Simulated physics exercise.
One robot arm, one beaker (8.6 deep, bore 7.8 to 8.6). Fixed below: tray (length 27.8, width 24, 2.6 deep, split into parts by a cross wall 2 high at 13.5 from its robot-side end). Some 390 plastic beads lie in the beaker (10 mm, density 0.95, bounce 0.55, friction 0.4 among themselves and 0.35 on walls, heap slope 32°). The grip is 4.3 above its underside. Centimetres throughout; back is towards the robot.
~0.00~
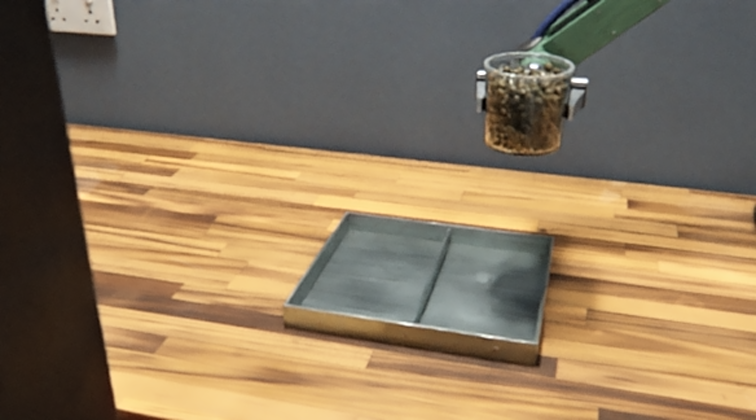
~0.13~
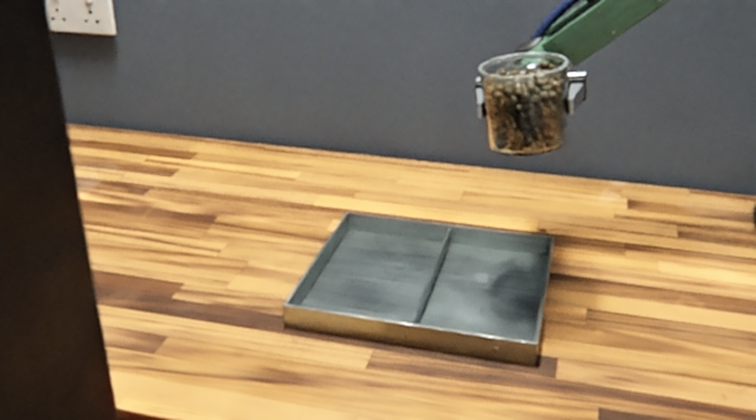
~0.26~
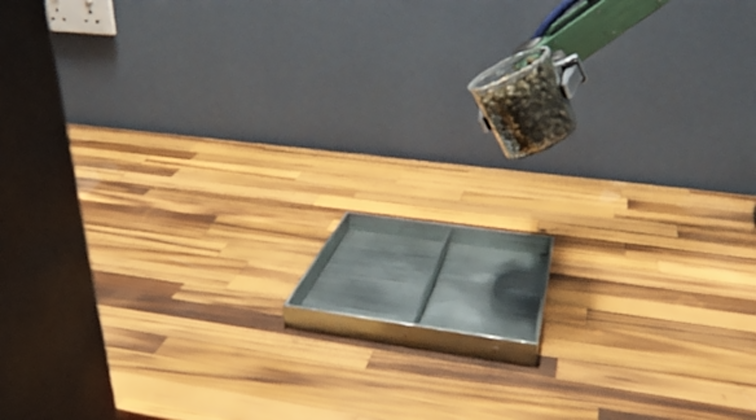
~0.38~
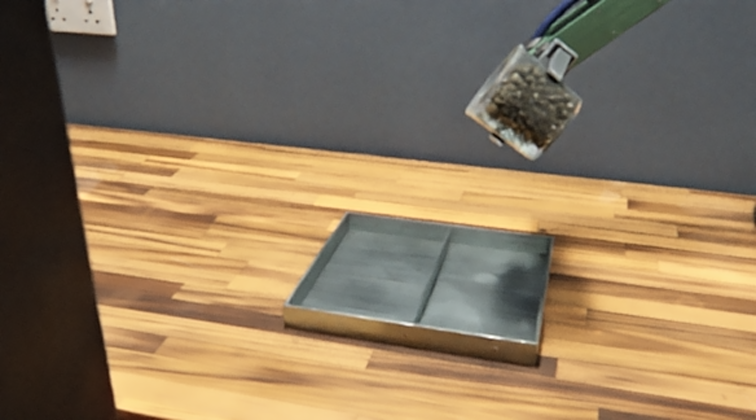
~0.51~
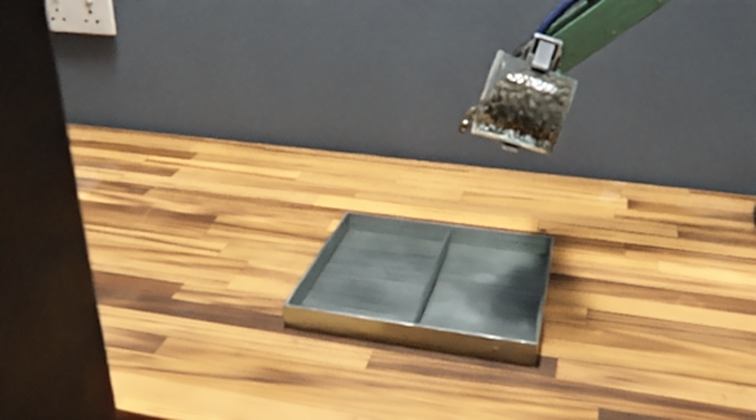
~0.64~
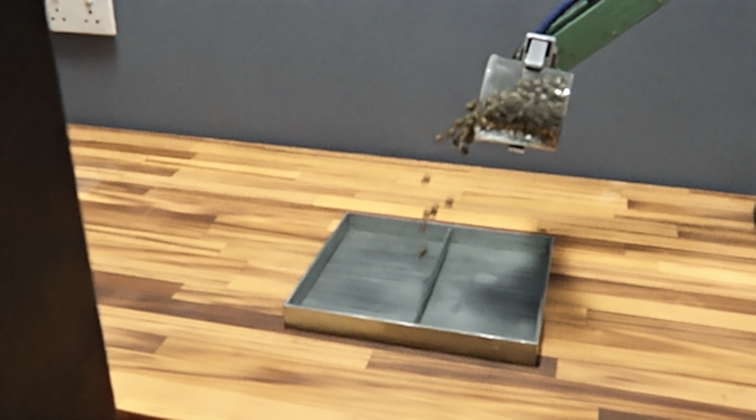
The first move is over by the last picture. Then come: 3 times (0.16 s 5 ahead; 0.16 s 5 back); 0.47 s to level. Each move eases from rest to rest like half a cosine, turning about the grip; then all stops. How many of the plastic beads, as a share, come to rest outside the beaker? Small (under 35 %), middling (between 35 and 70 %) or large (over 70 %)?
Share outside the beaker: Large (over 70 %).
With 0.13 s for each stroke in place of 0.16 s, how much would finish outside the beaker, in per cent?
Then about 95 per cent.
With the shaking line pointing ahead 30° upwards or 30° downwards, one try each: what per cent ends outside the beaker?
Some 95 and 80 per cent.
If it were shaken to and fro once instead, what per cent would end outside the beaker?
It would be near 65 per cent.
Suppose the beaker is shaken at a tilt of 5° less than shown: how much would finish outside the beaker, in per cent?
Then about 85 per cent.
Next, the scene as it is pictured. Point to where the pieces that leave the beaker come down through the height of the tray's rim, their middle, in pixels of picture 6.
Near (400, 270).
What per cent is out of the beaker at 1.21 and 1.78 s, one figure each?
In turn: 75, 90.
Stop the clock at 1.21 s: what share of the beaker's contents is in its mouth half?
Roughly 85 per cent.
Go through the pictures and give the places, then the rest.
In the first frame, beaker middle at (526, 106), level; upper third of the load around (526, 89), from x 490 to 560, top at y 65; 390 in the beaker.
In the second frame, beaker middle at (526, 106), tilted 8° forward; upper third of the load around (527, 88), from x 490 to 560, top at y 65.
In the third frame, beaker middle at (526, 106), tilted 29° forward; upper third of the load around (530, 89), from x 480 to 570, top at y 60.
In the fourth frame, beaker middle at (526, 106), tilted 55° forward; upper third of the load around (528, 89), from x 480 to 570, top at y 65.
In the fifth frame, beaker middle at (526, 106), tilted 76° forward; upper third of the load around (532, 91), from x 465 to 570, top at y 75; 389 in the beaker, 1 in flight or on a rim.
In the sixth frame, beaker middle at (526, 106), tilted 84° forward; upper third of the load around (537, 97), from x 420 to 565, top at y 80; 371 in the beaker, 2 in the far-side part, 17 in flight or on a rim.
After 1.21 s, tilted 84° forward, highest piece 24 above the table; 203 in the far-side part, 103 in the beaker, 44 in the robot-side part, 4 on the table or floor, 36 in flight or on a rim.
After 1.78 s, tilted 56° forward, highest piece 24 above the table; 273 in the far-side part, 76 in the robot-side part, 34 in the beaker, 7 on the table or floor.
After 2.27 s, level, highest piece 24 above the table; 273 in the far-side part, 75 in the robot-side part, 34 in the beaker, 8 on the table or floor.
After 3.32 s, level, highest piece 24 above the table; 273 in the far-side part, 75 in the robot-side part, 34 in the beaker, 8 on the table or floor.
At rest, 273 in the far-side part, 75 in the robot-side part, 34 in the beaker, 8 on the table or floor. That is 91 % outside the beaker.
